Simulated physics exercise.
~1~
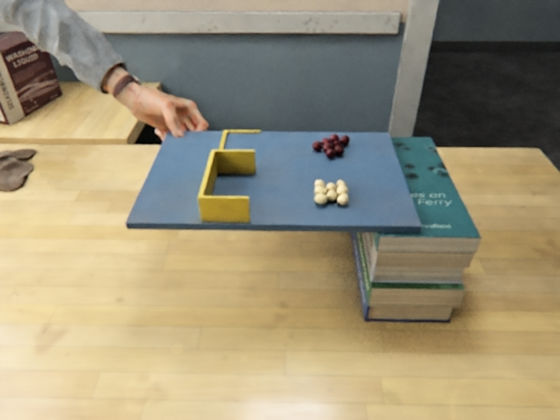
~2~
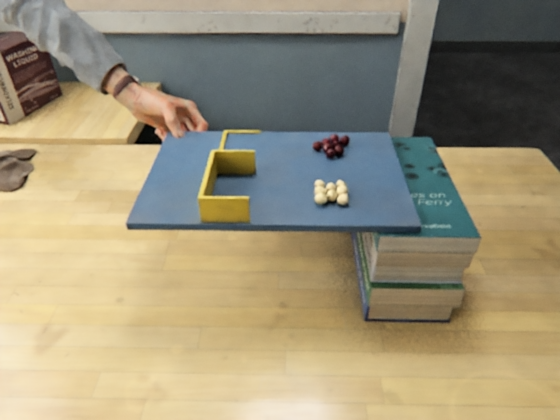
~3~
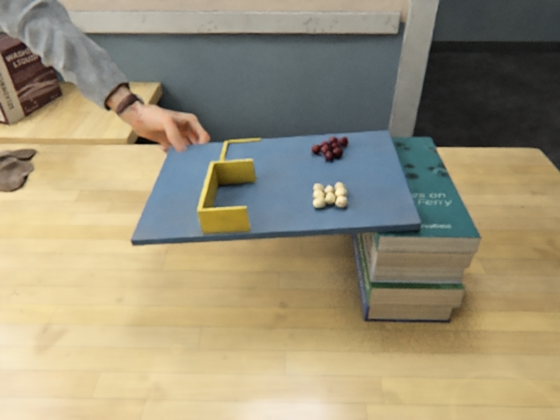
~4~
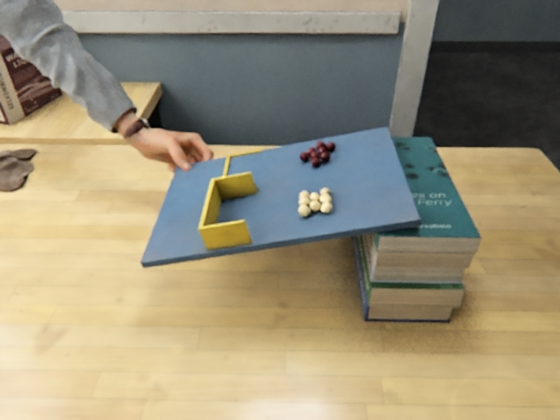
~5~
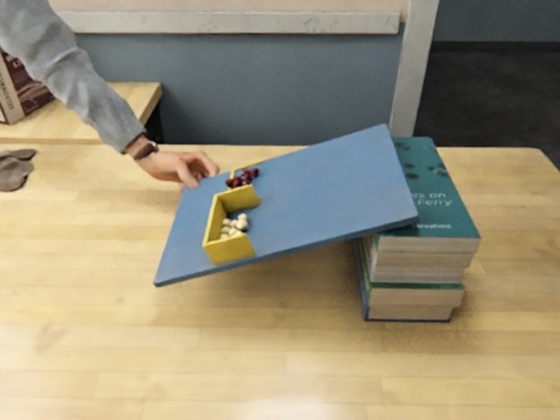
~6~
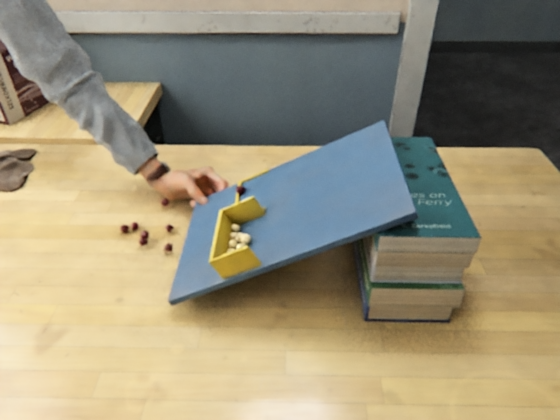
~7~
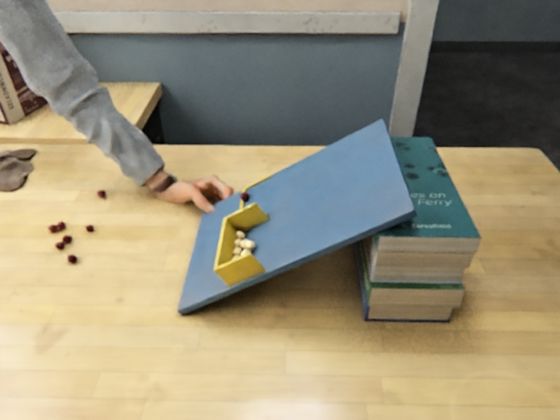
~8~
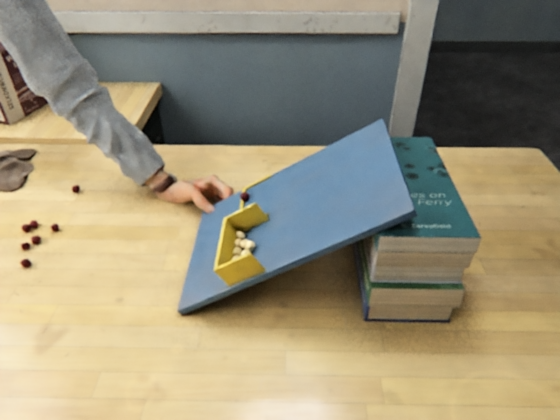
On a wooden counter, a hand tilts a board; pale balls stop, most red ones escape.
